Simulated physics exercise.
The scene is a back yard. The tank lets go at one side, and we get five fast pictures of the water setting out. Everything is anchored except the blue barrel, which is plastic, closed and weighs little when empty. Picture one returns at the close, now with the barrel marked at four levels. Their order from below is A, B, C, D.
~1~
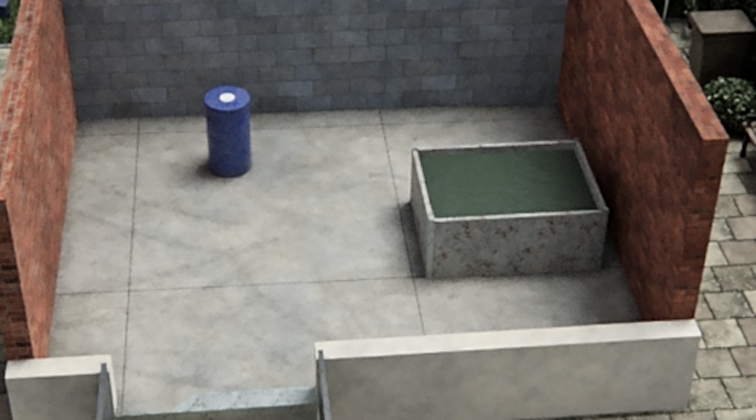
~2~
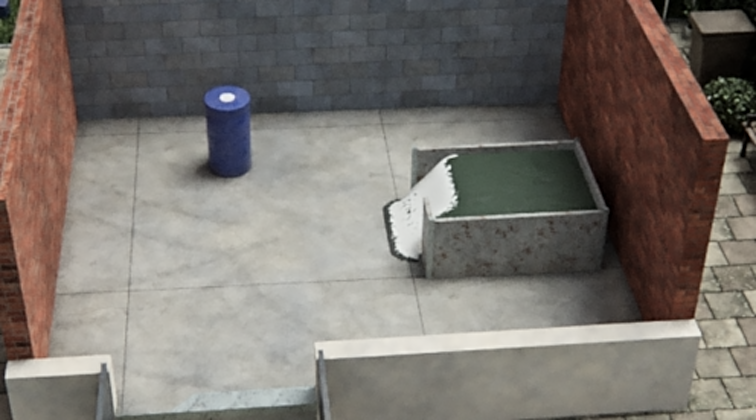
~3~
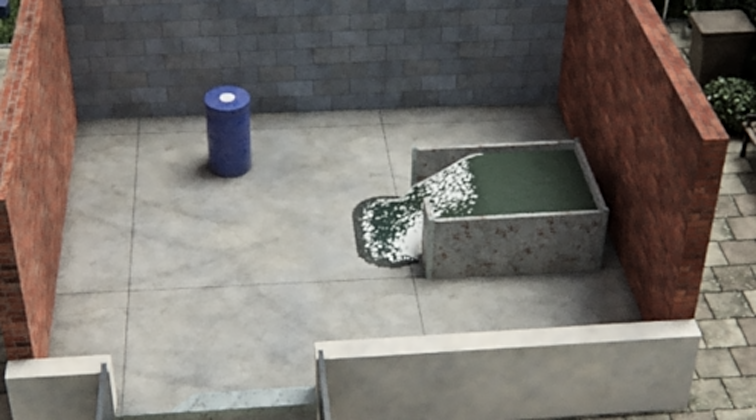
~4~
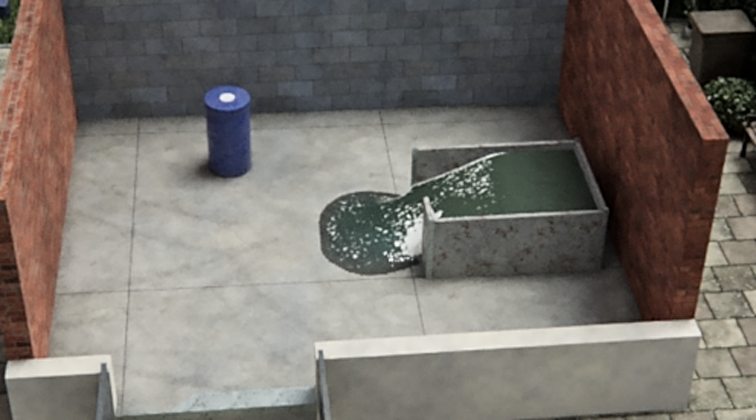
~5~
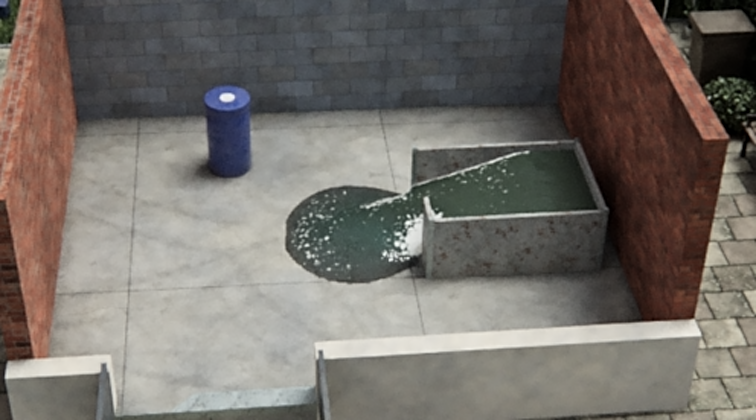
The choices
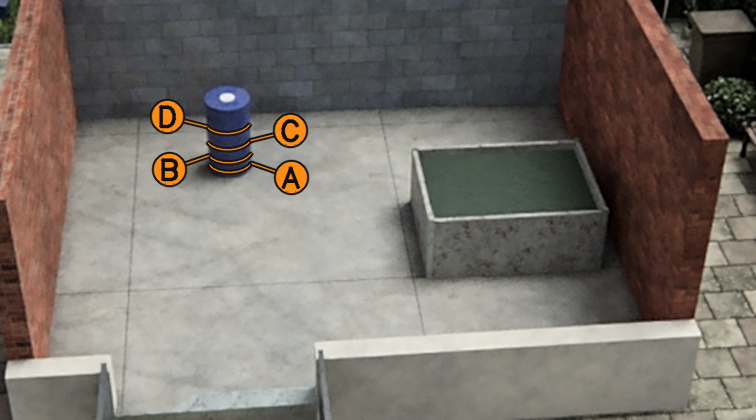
Concrete tank of dark green water pouring out through its left side, foaming and spreading across a walled yard's grey floor.
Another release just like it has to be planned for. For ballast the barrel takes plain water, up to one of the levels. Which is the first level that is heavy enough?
B will do.
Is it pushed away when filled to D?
No, that is safe.
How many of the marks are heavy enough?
Three.
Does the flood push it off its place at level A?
Yes.
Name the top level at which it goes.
Level A.
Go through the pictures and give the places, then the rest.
Lid of the blue barrel at (226, 98); tank full, its middle at (507, 185); open gate at (214, 352).
Water covers 1 % of the ground and is seen nearest the barrel at (394, 208).
Water covers 3 % of the ground and is seen nearest the barrel at (365, 207).
Water covers 5 % of the ground and is seen nearest the barrel at (341, 201).
Lid of the blue barrel at (226, 98); water covers 7 % of the ground and is seen nearest the barrel at (318, 196).
On the marked copy, A at (230, 172); B at (230, 162); C at (229, 149); D at (228, 133); from the bottom up A, B, C, D.
Choosing A, it is pushed about its own width away.
Choosing B, it does not move.
Choosing C, it does not move.
Choosing D, it does not move.
